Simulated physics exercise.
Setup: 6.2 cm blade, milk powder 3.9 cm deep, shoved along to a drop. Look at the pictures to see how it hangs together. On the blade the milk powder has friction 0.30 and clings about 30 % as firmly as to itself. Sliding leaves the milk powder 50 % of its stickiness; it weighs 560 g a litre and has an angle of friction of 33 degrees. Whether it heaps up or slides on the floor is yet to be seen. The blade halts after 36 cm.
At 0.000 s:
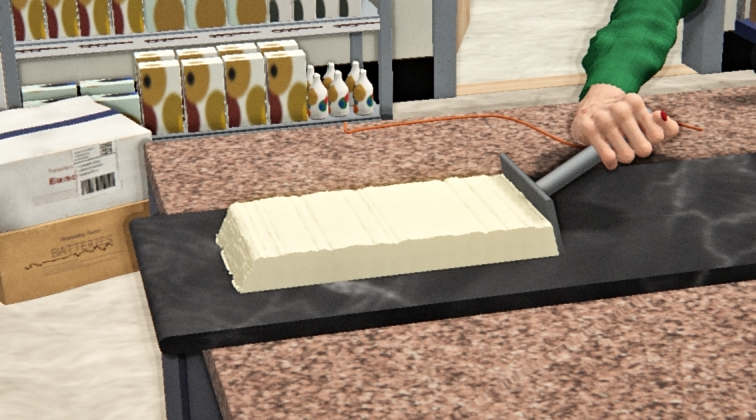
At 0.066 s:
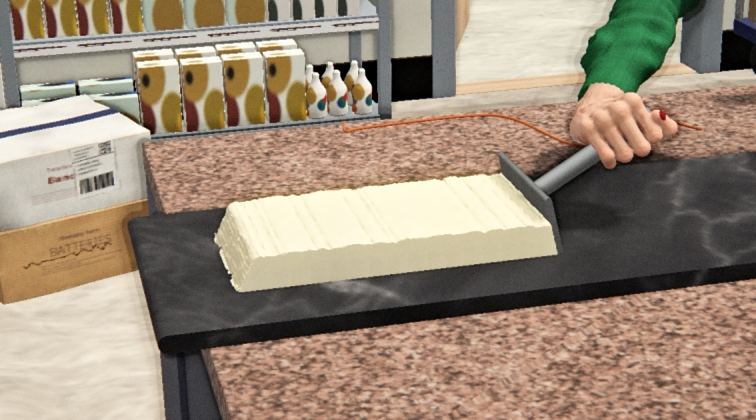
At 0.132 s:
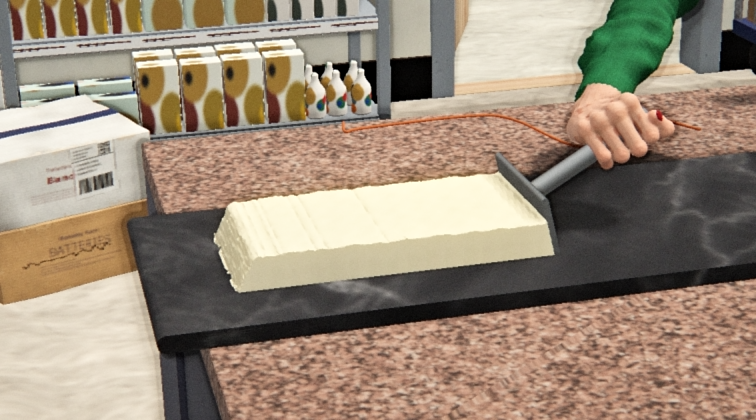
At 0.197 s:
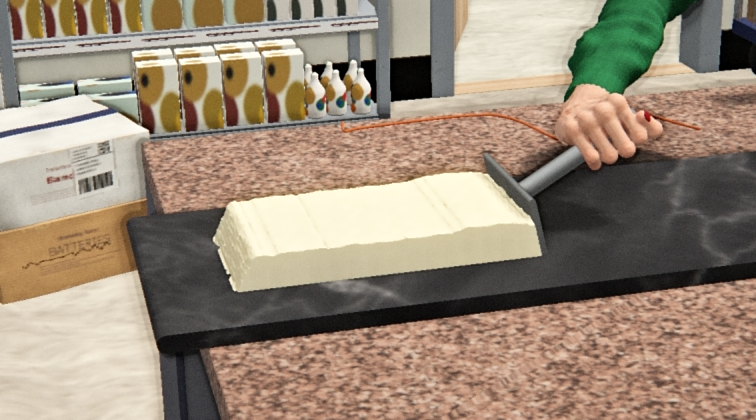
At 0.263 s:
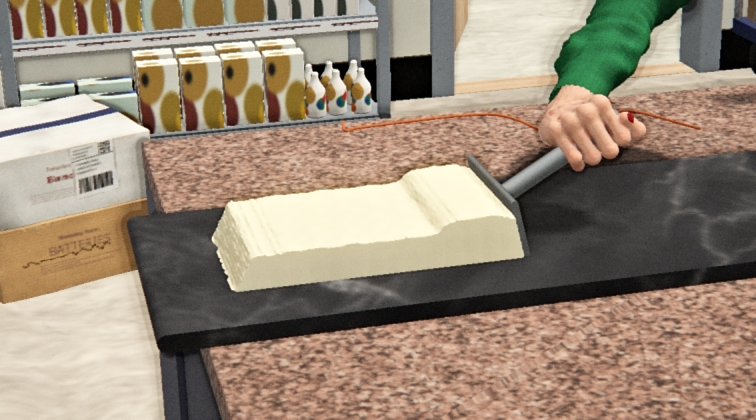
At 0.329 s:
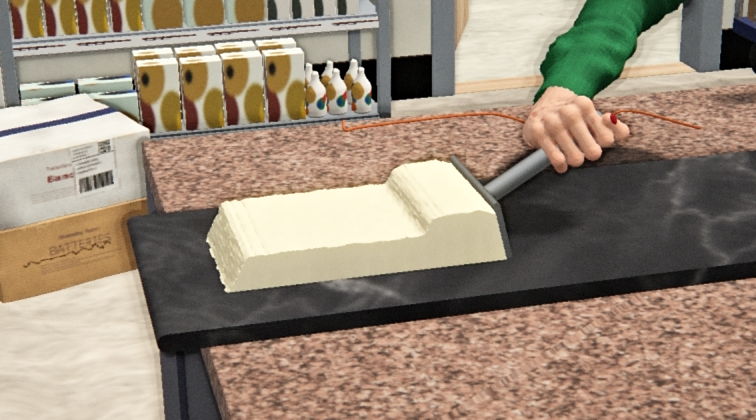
A hand in a green sleeve pushes a scraper left, heaping pale powder against the blade.
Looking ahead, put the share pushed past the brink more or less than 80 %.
The share pushed past the brink is less than 80 %.
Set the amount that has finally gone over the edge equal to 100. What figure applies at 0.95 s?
It is about 20 %.
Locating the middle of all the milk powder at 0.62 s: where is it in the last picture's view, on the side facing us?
Near (301, 264).
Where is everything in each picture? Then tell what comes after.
In the first frame, foot of the blade at (559, 255), not yet moved; foremost bit of the milk powder at (242, 288), piled 3.8 cm high.
In the second frame, foot of the blade at (558, 254), not yet moved; foremost bit of the milk powder at (241, 287), piled 3.8 cm high.
In the third frame, foot of the blade at (554, 255), moved 3 mm; foremost bit of the milk powder at (240, 287), piled 3.8 cm high.
In the fourth frame, foot of the blade at (542, 256), moved 1.7 cm; foremost bit of the milk powder at (239, 287), piled 4.4 cm high.
In the fifth frame, foot of the blade at (525, 257), moved 3.8 cm; foremost bit of the milk powder at (238, 286), piled 5.3 cm high.
In the sixth frame, foot of the blade at (507, 259), moved 5.9 cm; foremost bit of the milk powder at (232, 287), piled 6.0 cm high.
After 0.62 s, 0 % has gone over the edge.
After 0.95 s, 13 % has gone over the edge.
After 1.29 s, 50 % has gone over the edge.
After 1.63 s, 63 % has gone over the edge.
After 2.18 s, 63 % has gone over the edge.
